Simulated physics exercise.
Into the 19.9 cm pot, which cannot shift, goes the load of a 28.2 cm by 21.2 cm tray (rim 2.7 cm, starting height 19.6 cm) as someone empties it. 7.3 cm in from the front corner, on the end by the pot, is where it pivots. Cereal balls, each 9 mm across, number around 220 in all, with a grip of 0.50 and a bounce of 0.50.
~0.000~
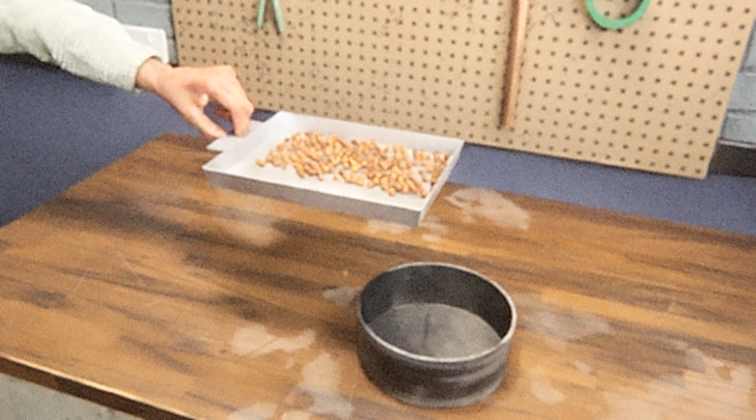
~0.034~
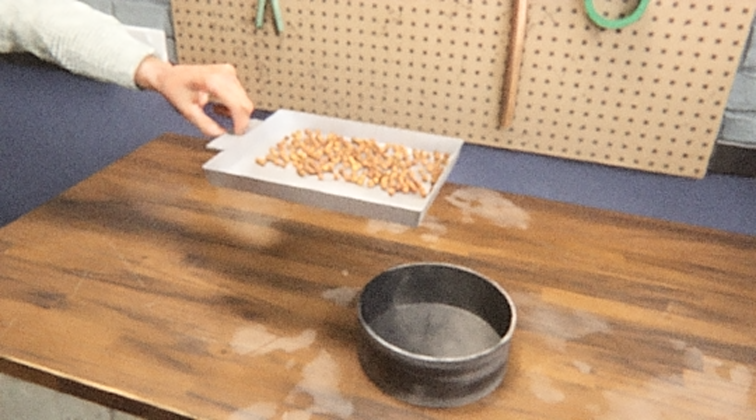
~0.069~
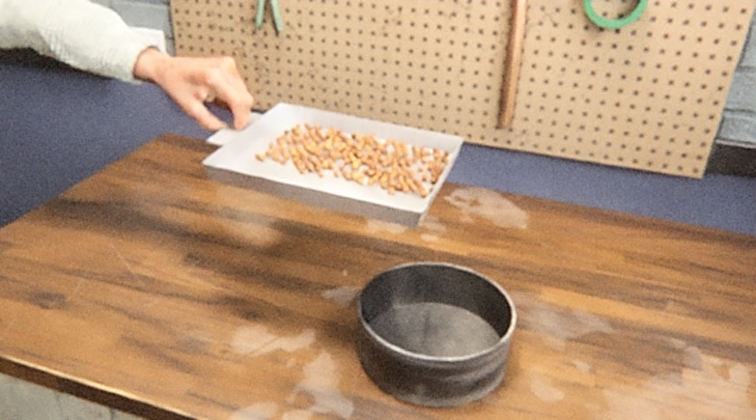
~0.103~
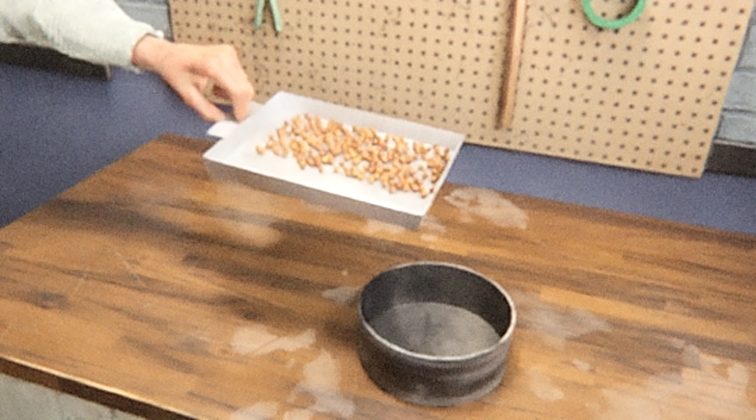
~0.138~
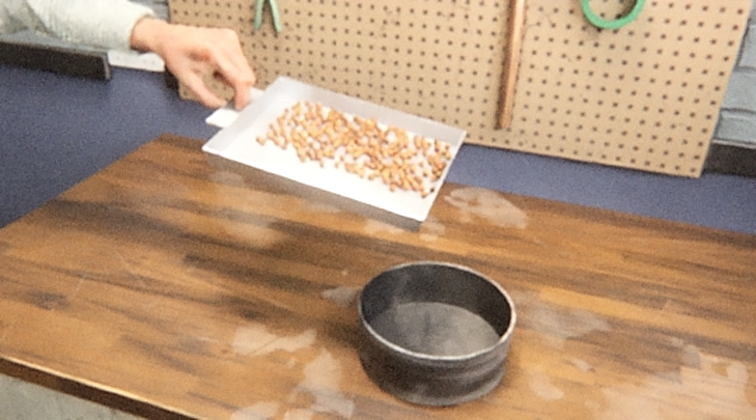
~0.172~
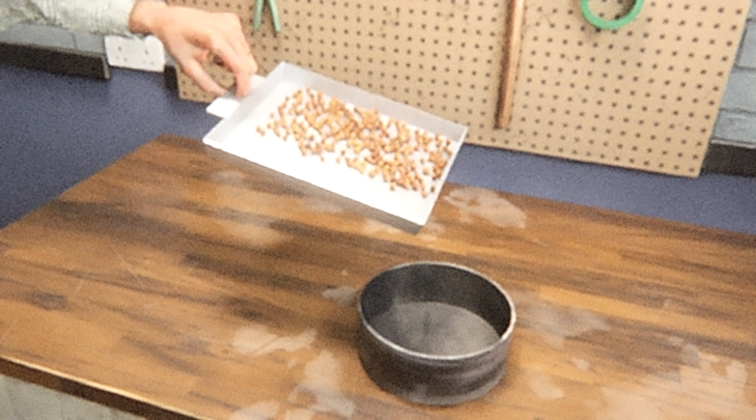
At the start, a hand holds a pale, shallow tray of small orange-brown cereal balls nearly level above a wooden table, with a dark round pot standing nearby. The hand then raises the tray's far left side, slowly at first and then faster, tilting it toward the pot while the pot stays still.
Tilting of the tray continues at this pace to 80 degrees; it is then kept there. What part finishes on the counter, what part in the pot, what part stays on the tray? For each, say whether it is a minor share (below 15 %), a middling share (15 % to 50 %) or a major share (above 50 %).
I expect this. Counter - a minor share. Pot - a major share. Tray - a middling share.
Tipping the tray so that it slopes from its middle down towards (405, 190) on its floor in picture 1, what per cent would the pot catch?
The share comes to about 40 in a hundred.
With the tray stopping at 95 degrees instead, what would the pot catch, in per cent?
Roughly 100 %.
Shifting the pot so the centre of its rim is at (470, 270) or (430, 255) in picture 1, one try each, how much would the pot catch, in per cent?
In order, about 0 and about 0 per cent.
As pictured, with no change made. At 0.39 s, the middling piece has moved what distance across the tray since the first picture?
Displacement on the tray: Roughly 3 cm.
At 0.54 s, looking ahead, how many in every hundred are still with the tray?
100%, roughly.
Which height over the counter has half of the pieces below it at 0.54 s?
The halfway mark sits at about 22 cm.
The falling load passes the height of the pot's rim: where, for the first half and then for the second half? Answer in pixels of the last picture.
The first half passes near (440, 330) and the second half near (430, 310).
After 0.39 s, tilt 48 degrees; the tray holds 100 %, the pot 0 %.
Then, at 0.54 s, tilt 70 degrees; the tray holds 100 %, the pot 0 %.
After 0.82 s, tilt 80 degrees; the tray holds 40 %, the pot 50 %.
By 1.8 s all is still; counter 0 %, pot 70 %, tray 30 %.
